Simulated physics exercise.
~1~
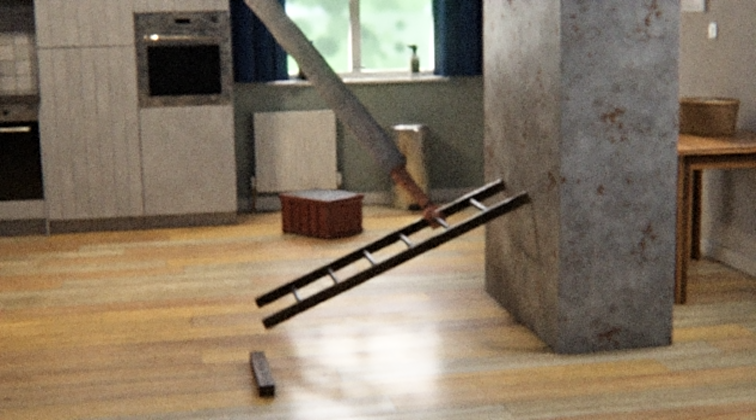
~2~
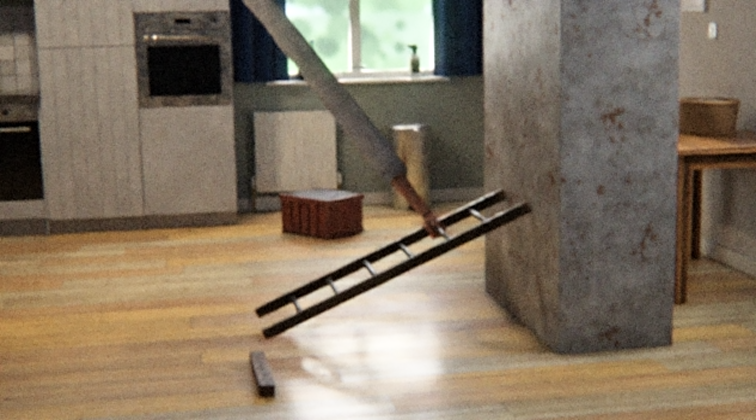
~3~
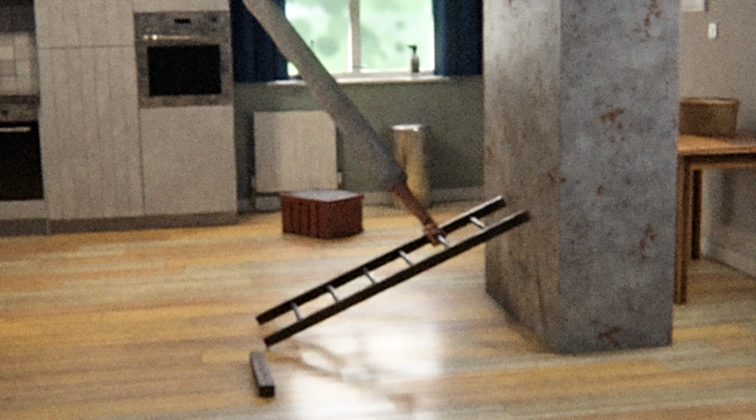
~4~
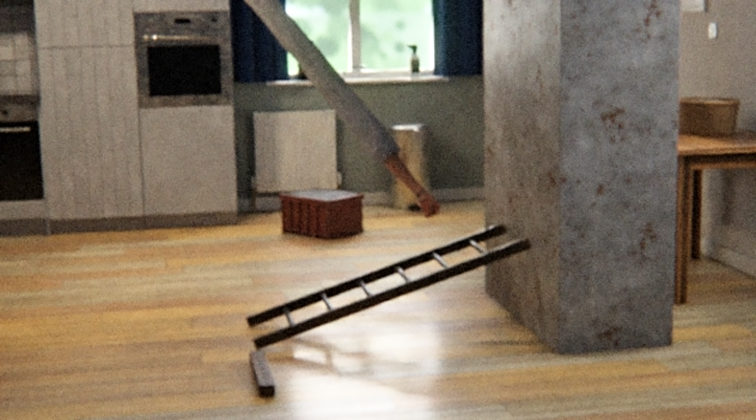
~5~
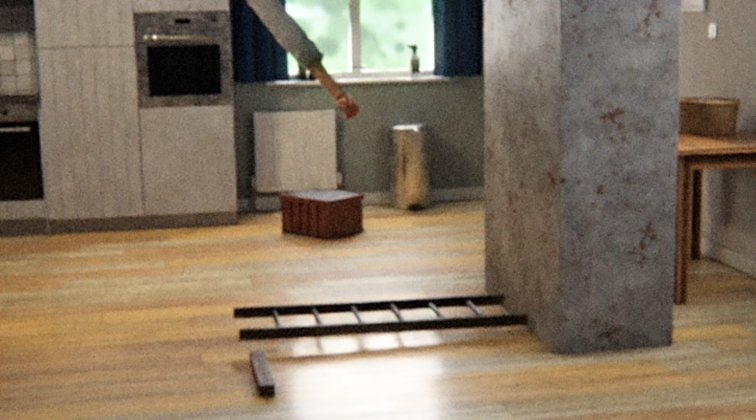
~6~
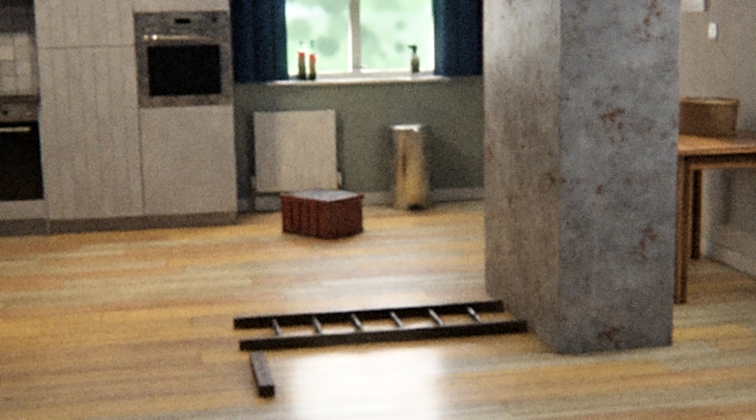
A black ladder leans at a low slant against a grey, rust-flecked pillar, steadied by a hand on a long grey-sleeved arm. The still view takes in a kitchen with a wooden floor, pale cupboards and an oven on the left, a window with blue curtains behind, a dark red box below it, and a wooden table on the right. A short dark batten lies near the ladder's foot. The hand lowers the ladder slightly, then lets go and draws back. The ladder slips down the pillar and ends flat on the floor, while the batten stays put.
